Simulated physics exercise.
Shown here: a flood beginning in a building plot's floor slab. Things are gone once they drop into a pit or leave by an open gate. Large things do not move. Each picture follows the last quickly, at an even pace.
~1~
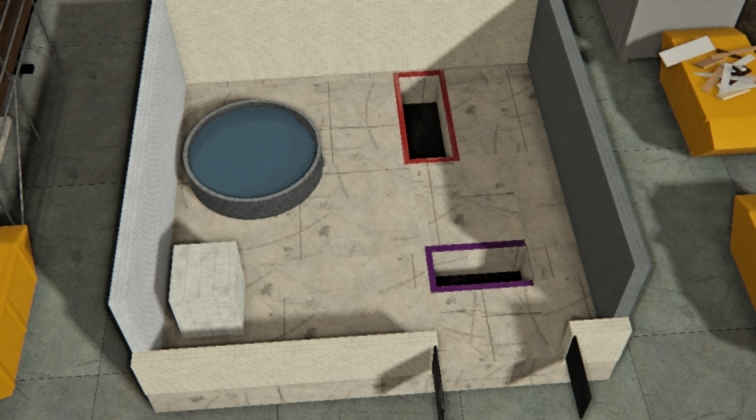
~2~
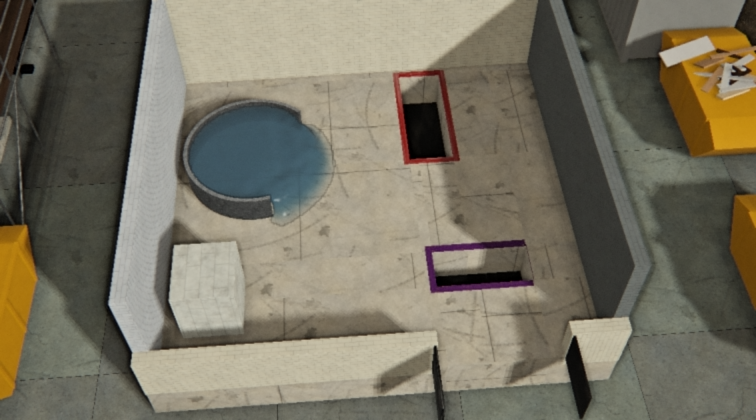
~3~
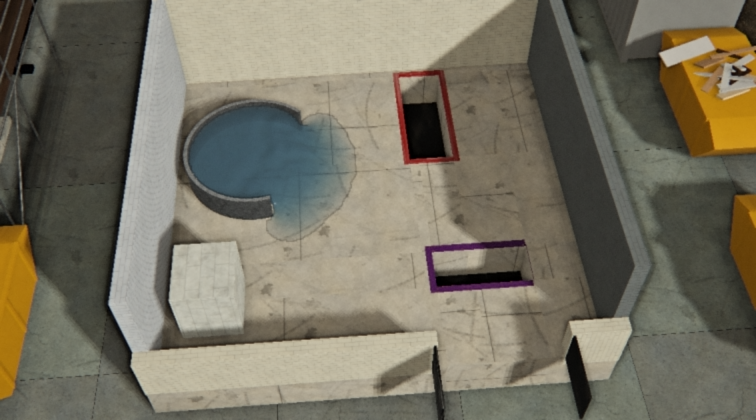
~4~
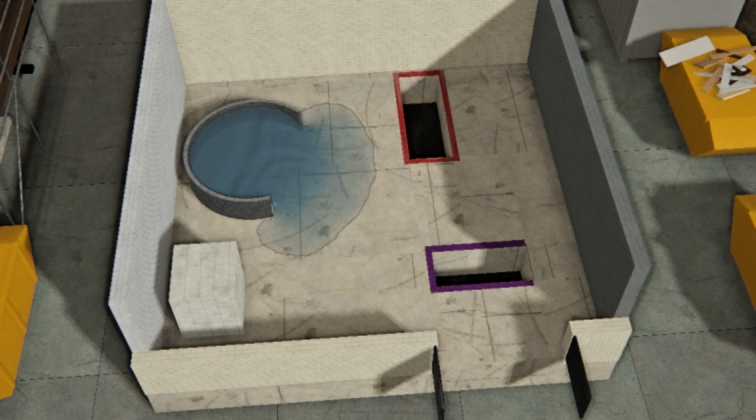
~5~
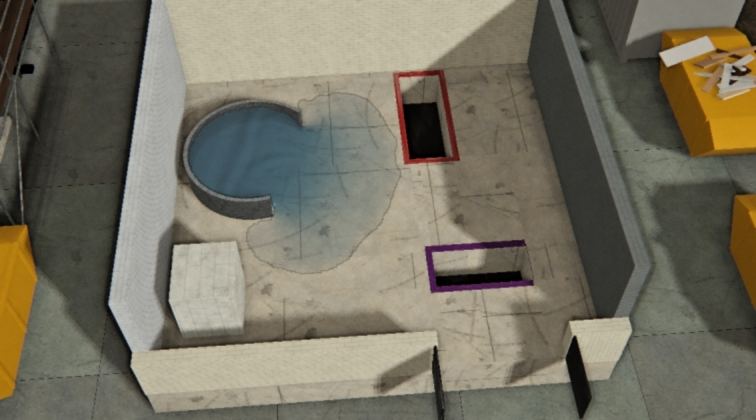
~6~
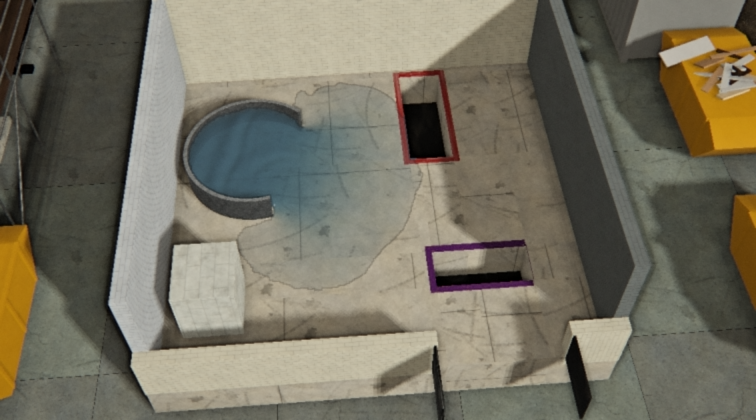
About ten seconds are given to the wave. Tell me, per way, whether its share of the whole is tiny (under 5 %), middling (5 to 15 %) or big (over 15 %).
Outcome: The gate pulls in a so-so amount - five to fifteen per cent; the red pit pulls in a good deal - past fifteen per cent; the purple pit pulls in a good deal - past fifteen per cent.
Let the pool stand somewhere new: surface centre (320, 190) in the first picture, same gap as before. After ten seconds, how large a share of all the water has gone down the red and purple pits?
Tally in per cent: Red pit 25, purple pit 35.
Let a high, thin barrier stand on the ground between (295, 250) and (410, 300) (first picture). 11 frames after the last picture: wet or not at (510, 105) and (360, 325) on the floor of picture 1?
In turn, the first is spared and the second spared.
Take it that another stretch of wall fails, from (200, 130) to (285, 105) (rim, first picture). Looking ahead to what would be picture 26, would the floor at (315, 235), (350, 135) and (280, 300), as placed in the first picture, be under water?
Point 1: Unwetted; point 2: Inundated; point 3: Unwetted.
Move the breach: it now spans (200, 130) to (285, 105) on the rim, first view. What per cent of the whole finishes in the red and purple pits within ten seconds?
Per cent: Red 40, purple 0.
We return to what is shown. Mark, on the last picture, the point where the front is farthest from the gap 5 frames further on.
Farthest reach: (392, 336).
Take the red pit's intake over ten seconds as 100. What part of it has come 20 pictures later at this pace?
About 60 %.
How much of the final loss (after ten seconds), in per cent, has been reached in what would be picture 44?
By my reckoning, 75 %.
A moment on, water covers 40 % of the floor; the gate 0 %, the red pit 4 %, the purple pit 0 %.
Next, water covers 50 % of the floor; the gate 0 %, the red pit 11 %, the purple pit 3 %.
Then, water covers 55 % of the floor; the gate 2 %, the red pit 20 %, the purple pit 9 %.
Later, water covers 70 % of the floor; the gate 6 %, the red pit 26 %, the purple pit 15 %.
In the end, water covers 70 % of the floor; the gate 10 %, the red pit 32 %, the purple pit 22 %.
